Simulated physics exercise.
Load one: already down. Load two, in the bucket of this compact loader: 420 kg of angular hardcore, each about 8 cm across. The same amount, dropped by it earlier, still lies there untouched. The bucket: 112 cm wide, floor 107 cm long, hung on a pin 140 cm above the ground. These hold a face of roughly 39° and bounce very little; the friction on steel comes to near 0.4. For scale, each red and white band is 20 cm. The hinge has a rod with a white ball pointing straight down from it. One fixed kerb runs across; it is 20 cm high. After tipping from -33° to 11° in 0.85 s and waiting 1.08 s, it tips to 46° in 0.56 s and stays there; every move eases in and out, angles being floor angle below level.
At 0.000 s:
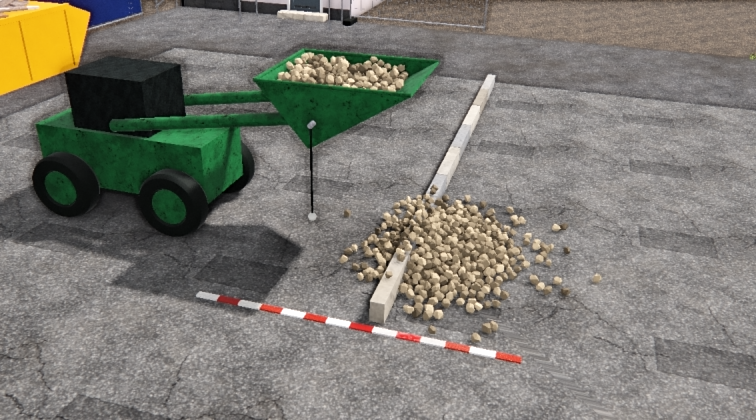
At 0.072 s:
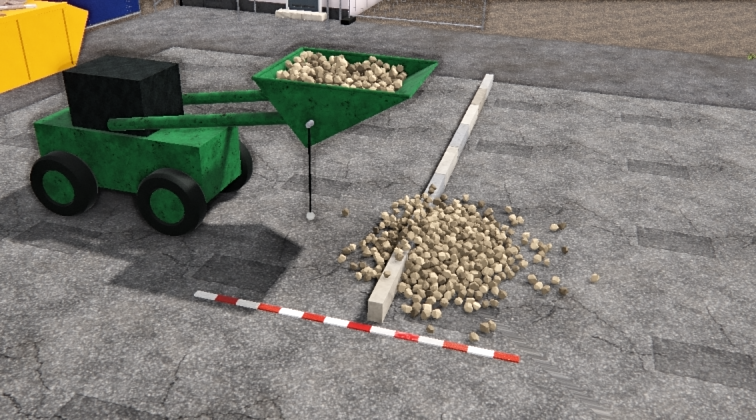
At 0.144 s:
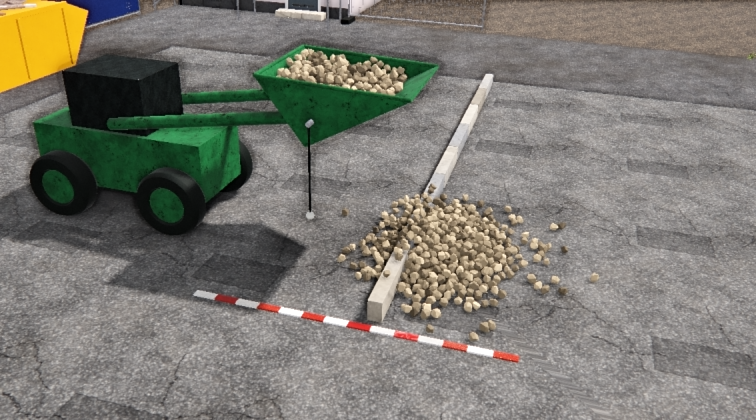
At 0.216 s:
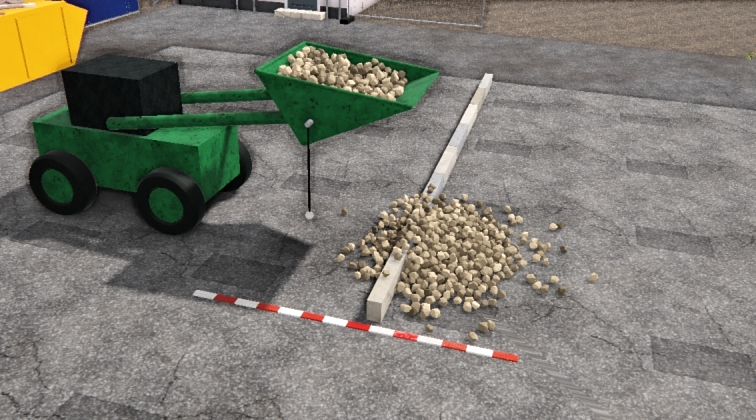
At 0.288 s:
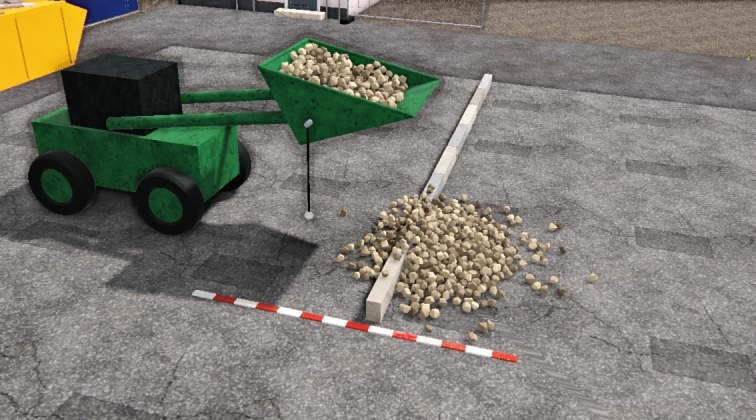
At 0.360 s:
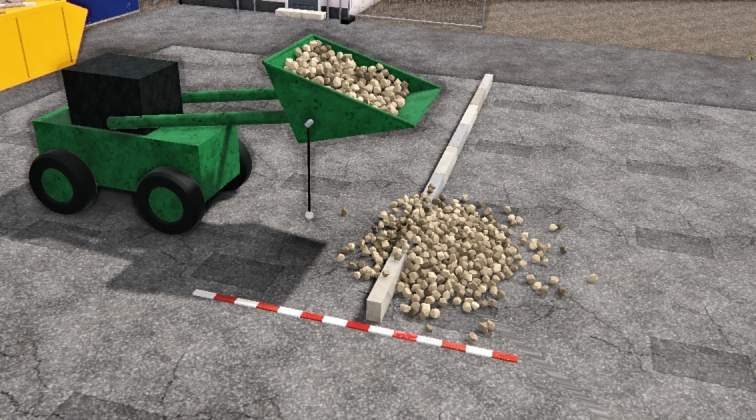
A green loader stood still beside a heap of pale stones lying across a kerb, while its raised bucket, full of similar stones, slowly tilted a little forward and down to the right.
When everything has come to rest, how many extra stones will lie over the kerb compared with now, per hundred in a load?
About 42 per hundred.
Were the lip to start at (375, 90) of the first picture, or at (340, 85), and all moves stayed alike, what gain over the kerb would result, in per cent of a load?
Case one about 10 %, case two about 0 %.
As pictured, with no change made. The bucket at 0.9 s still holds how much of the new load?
About 100 per cent.
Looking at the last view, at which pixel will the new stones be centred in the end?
Middle: Approx. (404, 229) px.
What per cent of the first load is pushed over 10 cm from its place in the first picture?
Roughly 5 % of them.
After 0.6 s the floor is at 4°; in per cent of one load, 100 in the bucket, 16 on this side of the kerb, 84 over the kerb; the foremost stones are at (560, 260).
After 0.9 s the floor is at 11°; in per cent of one load, 100 in the bucket, 16 on this side of the kerb, 84 over the kerb; the foremost stones are at (560, 260).
After 2.9 s the floor is at 46°; in per cent of one load, 17 in the bucket, 77 on this side of the kerb, 106 over the kerb; the foremost stones are at (560, 260).
After 5.6 s the floor is at 46°; in per cent of one load, 0 in the bucket, 74 on this side of the kerb, 126 over the kerb; the foremost stones are at (561, 273). Net gain over the kerb, 42.
